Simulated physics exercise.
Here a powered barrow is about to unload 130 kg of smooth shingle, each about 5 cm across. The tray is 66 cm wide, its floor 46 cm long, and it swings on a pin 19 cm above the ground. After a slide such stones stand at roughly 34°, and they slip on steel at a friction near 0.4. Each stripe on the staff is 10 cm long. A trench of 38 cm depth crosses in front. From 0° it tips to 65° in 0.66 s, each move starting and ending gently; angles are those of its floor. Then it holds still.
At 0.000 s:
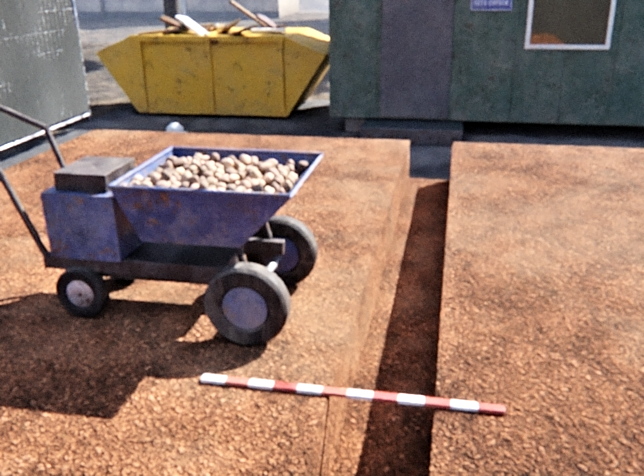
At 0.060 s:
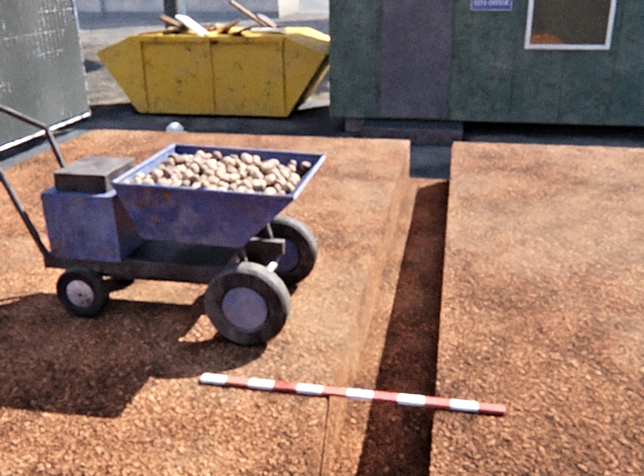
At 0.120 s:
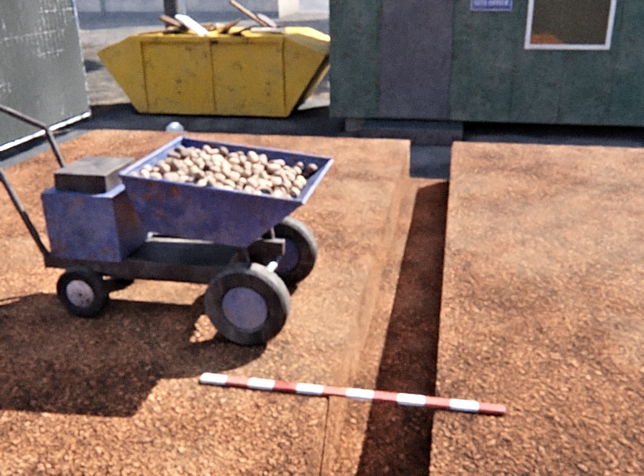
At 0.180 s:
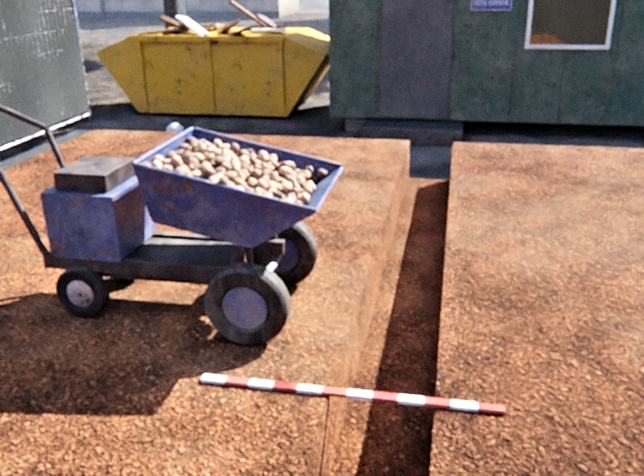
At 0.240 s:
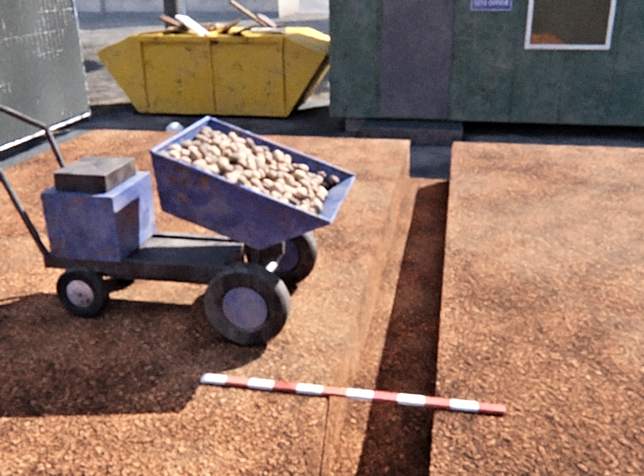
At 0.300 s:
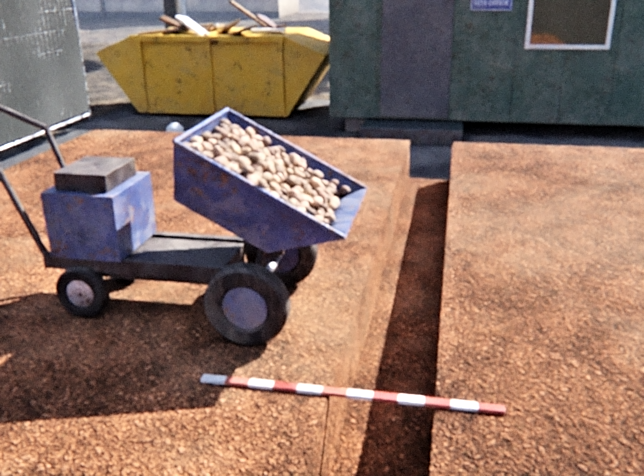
On a sunlit building site, a blue powered barrow's tray of smooth stones tilting steadily forward beside a narrow trench.
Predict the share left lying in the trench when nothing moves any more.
Roughly 58 per cent ends in the trench.
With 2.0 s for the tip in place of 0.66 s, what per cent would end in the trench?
Then about 80 per cent.
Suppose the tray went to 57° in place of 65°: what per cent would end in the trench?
In that case some 65 per cent.
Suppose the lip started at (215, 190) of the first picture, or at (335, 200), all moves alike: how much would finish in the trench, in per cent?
First some 90, then 20 per cent.
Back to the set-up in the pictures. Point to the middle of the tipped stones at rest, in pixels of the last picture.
Their middle is at about (431, 374).
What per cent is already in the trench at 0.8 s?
About 25 per cent by then.
After 0.5 s the floor is at 55°; 100 % in the tray; the foremost stones are at (374, 262).
After 0.8 s the floor is at 65°; 67 % in the tray, 27 % in the trench, 7 % past the trench; the foremost stones are at (464, 321).
After 1.1 s the floor is at 65°; 17 % in the tray, 42 % in the trench, 41 % past the trench; the foremost stones are at (641, 351).
After 3.1 s the floor is at 65°; 0 % in the tray, 58 % in the trench, 42 % past the trench; the foremost stones are past the picture's edge.
